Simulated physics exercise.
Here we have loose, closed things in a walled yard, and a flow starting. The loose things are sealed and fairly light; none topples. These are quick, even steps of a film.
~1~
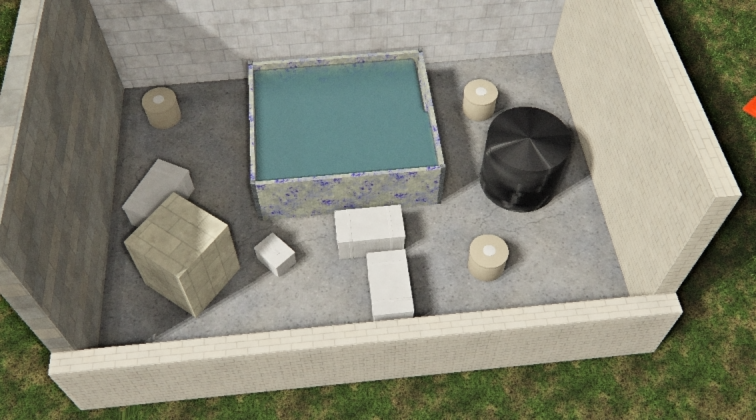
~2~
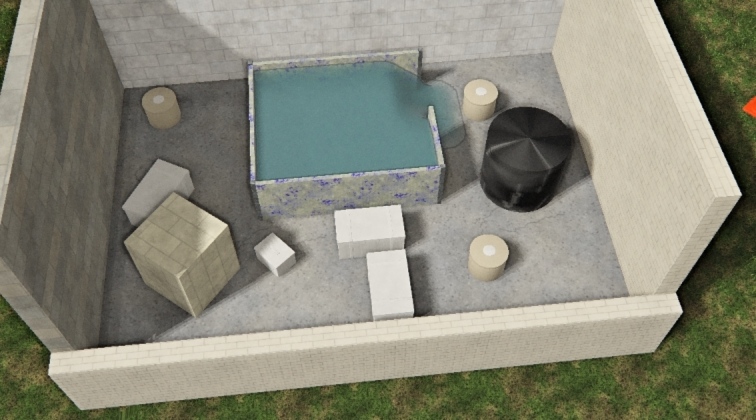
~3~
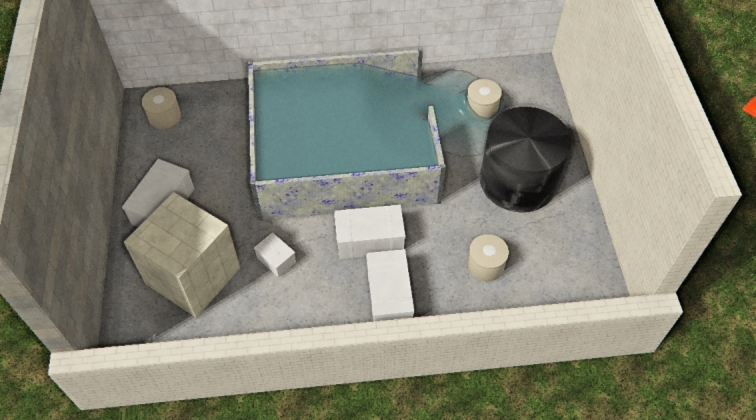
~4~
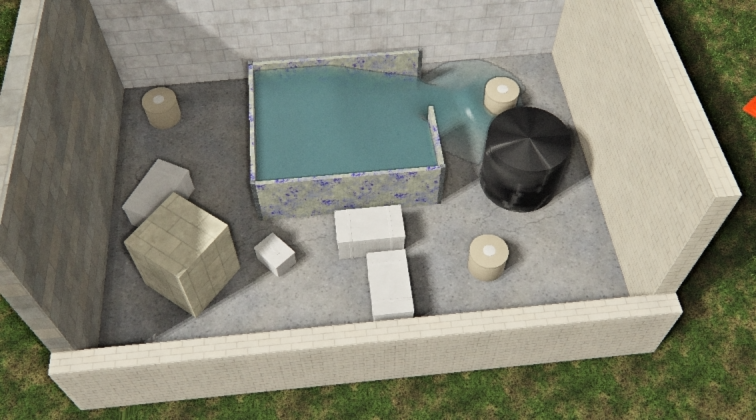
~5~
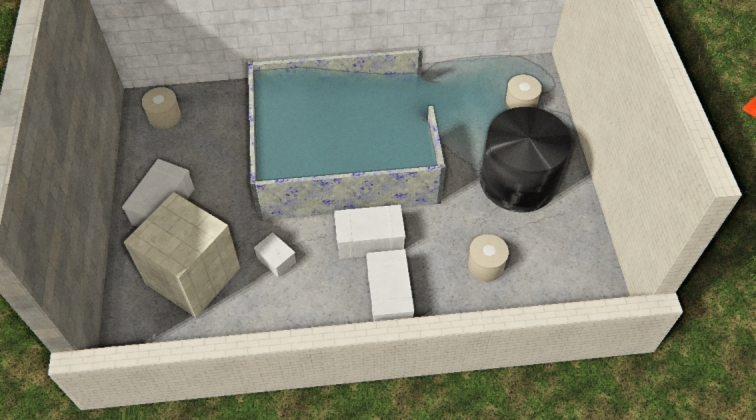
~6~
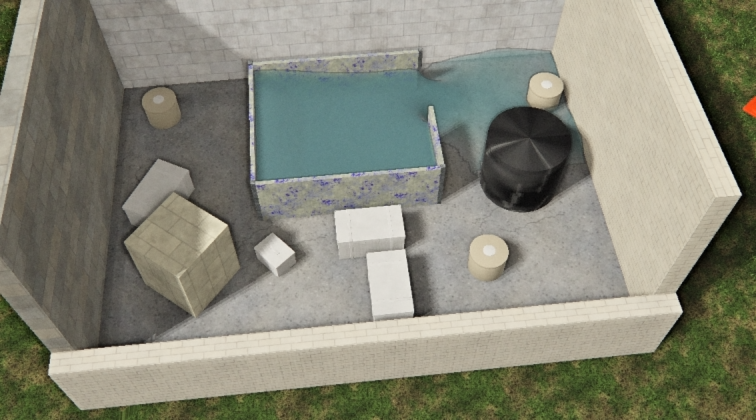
In a walled yard with pale blocks, tubs and a dark tank, water pours through a gap at the right side of a raised pool and spreads across the ground, pushing the nearest small tub rightward toward the wall.
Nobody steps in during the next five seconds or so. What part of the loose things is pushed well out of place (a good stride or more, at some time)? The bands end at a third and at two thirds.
That comes to under a third.
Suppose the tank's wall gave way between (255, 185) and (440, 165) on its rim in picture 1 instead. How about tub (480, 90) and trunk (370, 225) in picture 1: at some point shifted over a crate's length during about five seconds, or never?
One after the other: Less than that, shifted that much.
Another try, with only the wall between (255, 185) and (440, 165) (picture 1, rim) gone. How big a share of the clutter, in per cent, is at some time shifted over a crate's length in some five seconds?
I make it 90 per cent.
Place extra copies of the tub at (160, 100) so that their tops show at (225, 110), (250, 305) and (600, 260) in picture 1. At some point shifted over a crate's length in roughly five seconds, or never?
One after the other: Never so far, not that far, yes.
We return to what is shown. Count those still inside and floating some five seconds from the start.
The number is 2.
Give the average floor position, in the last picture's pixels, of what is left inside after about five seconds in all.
At about (315, 238).
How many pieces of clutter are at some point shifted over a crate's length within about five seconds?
2 of them.
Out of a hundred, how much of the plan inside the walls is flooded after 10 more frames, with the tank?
About 40 per cent.
A moment on, 1 of 7 are well off their spots; 0 afloat.
Next, 1 of 7 are well off their spots; 1 afloat.
Later, 1 of 7 are well off their spots; 0 afloat.
In the end, 2 of 7 are well off their spots, and 2 have been at some point; 2 afloat.
